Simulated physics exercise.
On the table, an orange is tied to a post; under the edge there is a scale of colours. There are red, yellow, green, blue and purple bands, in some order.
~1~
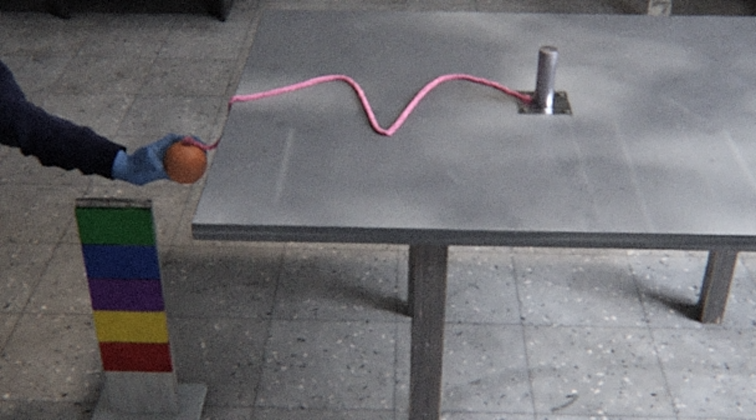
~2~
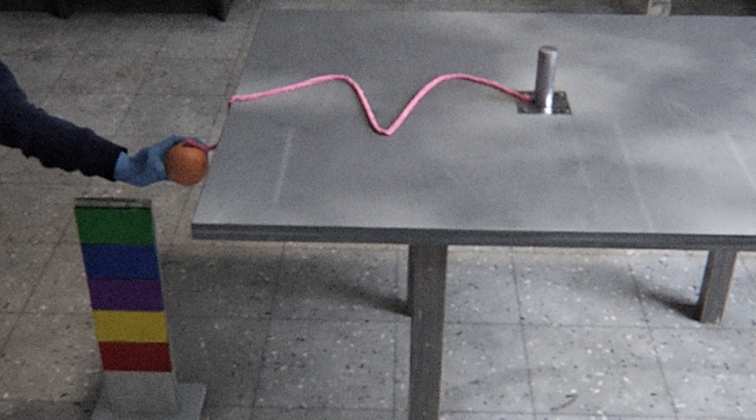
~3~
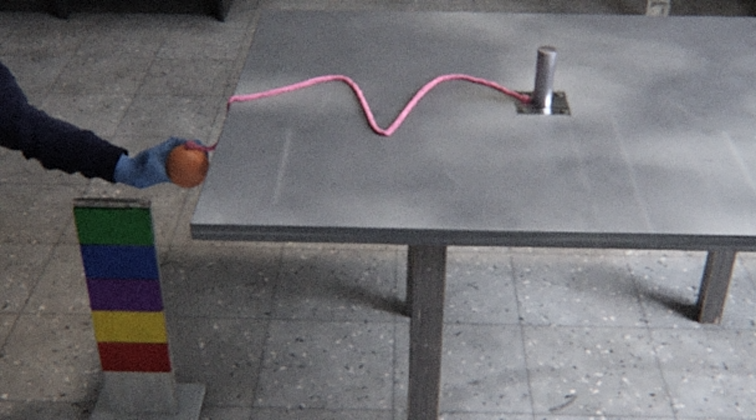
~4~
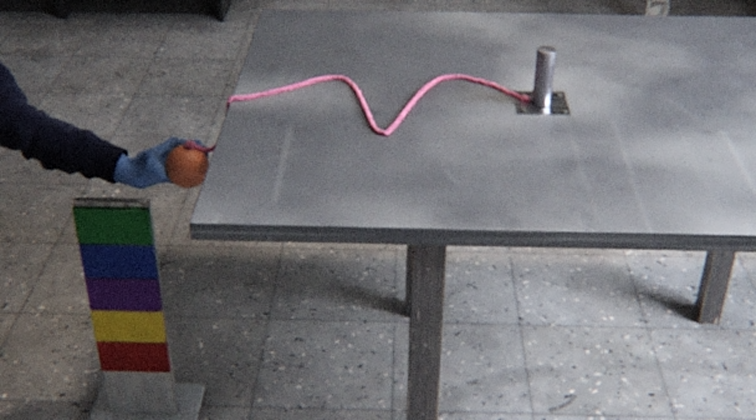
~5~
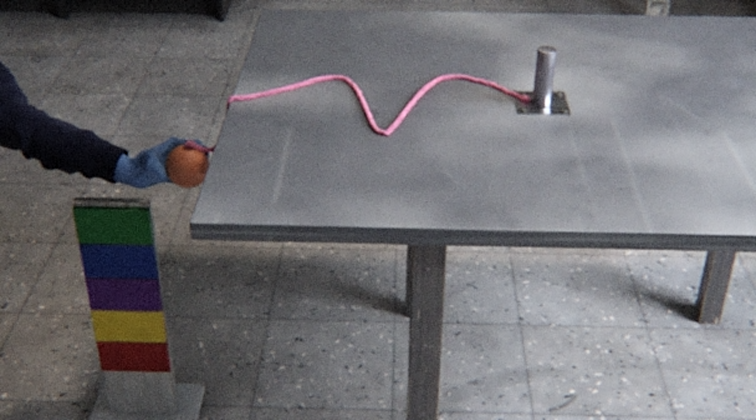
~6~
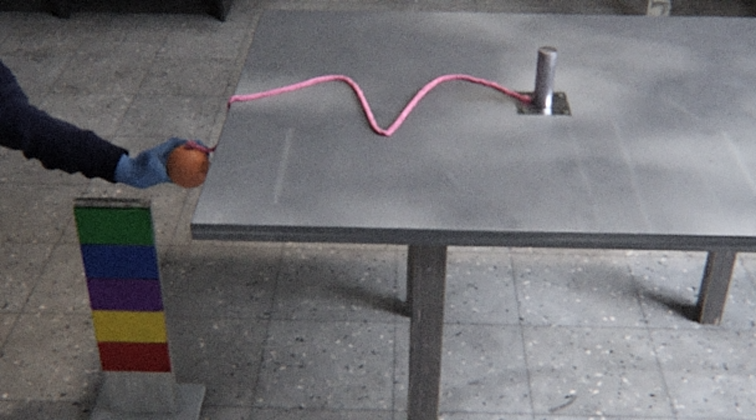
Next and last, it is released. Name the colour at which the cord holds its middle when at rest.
Red.
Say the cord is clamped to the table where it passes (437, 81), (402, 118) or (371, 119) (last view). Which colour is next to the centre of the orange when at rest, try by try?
First try yellow, second purple, third blue.
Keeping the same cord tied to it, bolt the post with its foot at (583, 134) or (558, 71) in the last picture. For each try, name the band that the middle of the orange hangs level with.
Answer, in order: Yellow, yellow.
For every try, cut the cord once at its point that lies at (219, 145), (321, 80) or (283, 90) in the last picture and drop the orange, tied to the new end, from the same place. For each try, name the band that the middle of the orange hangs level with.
For the first: Yellow; for the second: Green; for the third: Blue.
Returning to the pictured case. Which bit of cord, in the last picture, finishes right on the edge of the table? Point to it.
About (368, 112).
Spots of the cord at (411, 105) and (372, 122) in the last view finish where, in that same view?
About (347, 102), and the other about (252, 101).
A little later, orange near (225, 331); level with yellow.
Next, orange near (270, 339); level with red.
Later still, orange near (235, 349); level with red.
When it is over, orange near (256, 350); level with red. The red one.
